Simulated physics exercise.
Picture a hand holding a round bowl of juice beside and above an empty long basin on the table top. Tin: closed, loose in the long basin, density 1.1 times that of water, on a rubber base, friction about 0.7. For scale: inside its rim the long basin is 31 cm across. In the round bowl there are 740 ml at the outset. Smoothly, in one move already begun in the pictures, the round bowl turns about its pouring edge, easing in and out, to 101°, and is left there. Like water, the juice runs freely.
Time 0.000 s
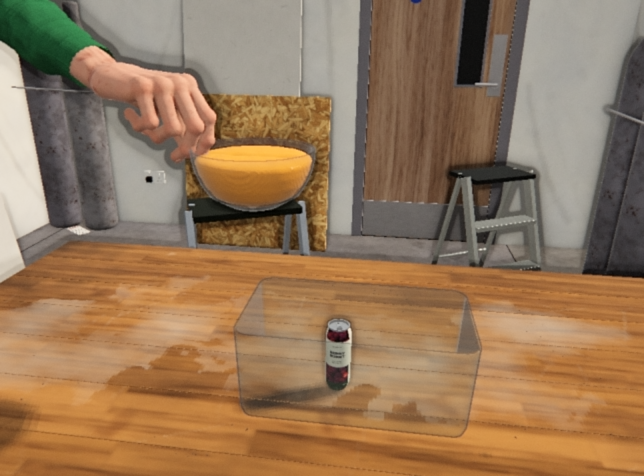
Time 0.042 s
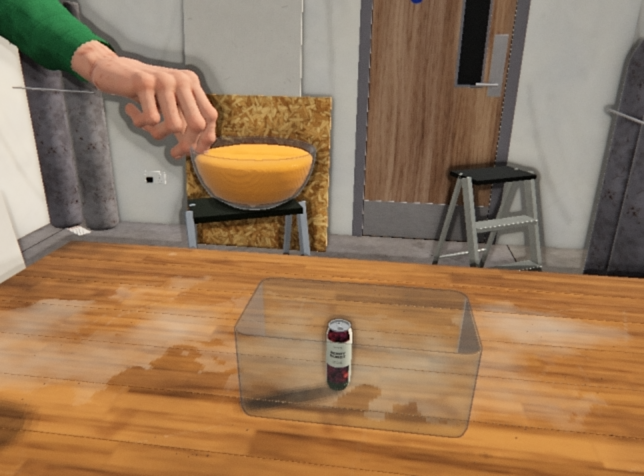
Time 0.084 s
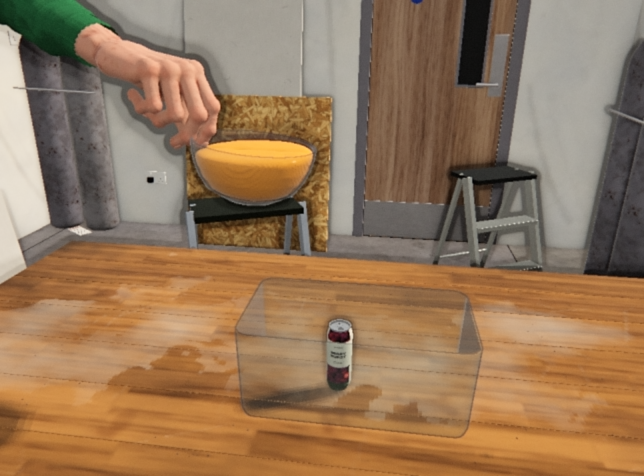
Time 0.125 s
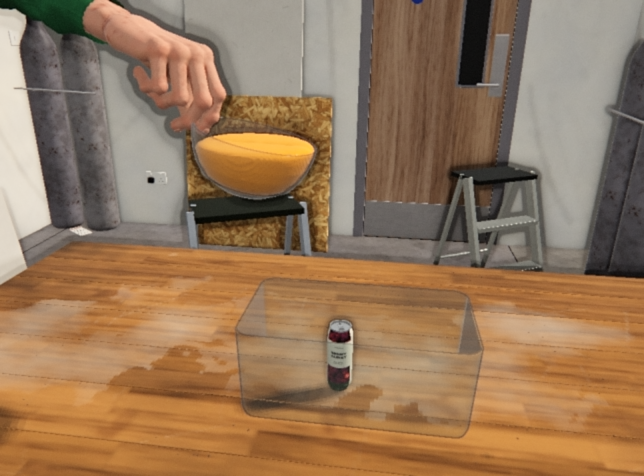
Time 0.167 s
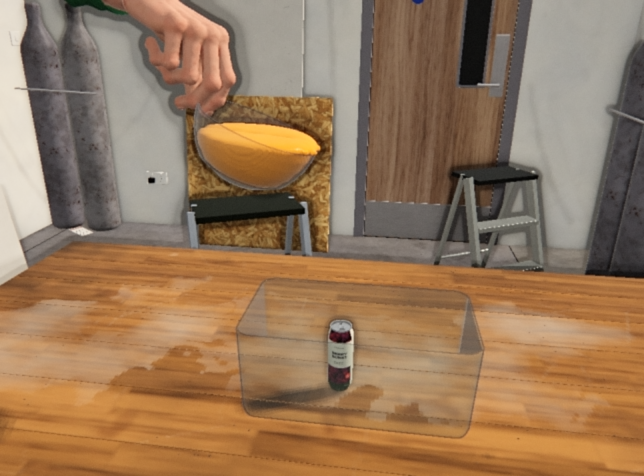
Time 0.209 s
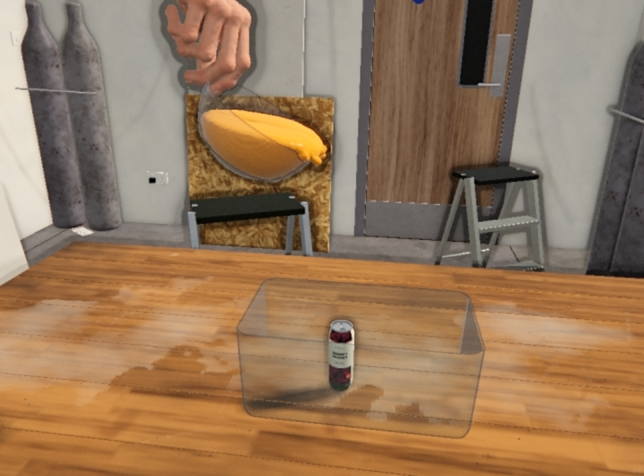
The video shows a green-sleeved hand holding a clear round bowl of orange juice above a long basin with a dark can inside; the hand rises, tilting the bowl rightward, slowly then faster, as a little juice crosses its right rim.
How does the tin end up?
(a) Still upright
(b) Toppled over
Option b: Toppled over.
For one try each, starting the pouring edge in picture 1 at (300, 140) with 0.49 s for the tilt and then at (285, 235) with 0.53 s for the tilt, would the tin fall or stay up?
Trial 1 - tin tips; trial 2 - tin stays standing.
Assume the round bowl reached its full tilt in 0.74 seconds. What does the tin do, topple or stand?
Outcome - the tin remains standing.
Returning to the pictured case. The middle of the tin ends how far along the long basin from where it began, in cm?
Shift of tin centre: Approx. 7.0 cm.
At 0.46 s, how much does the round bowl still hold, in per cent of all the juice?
About 24 per cent.
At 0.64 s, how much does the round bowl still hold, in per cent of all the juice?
Close to 0 percent of the whole amount.
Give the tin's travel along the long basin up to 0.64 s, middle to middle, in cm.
Near 0 cm.
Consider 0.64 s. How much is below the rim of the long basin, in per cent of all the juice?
About 74 per cent.
By 0.46 s the tilt is 96° and 24 per cent is still to pour; the tin stands where it began.
By 0.64 s the tilt is 101° and 0 per cent is still to pour; the tin stands where it began.
By 0.82 s the tilt is 101° and 0 per cent is still to pour; the tin leans 11°.
By 1.03 s the tilt is 101° and 0 per cent is still to pour; the tin lies on its side.
At rest the tin lies on its side.
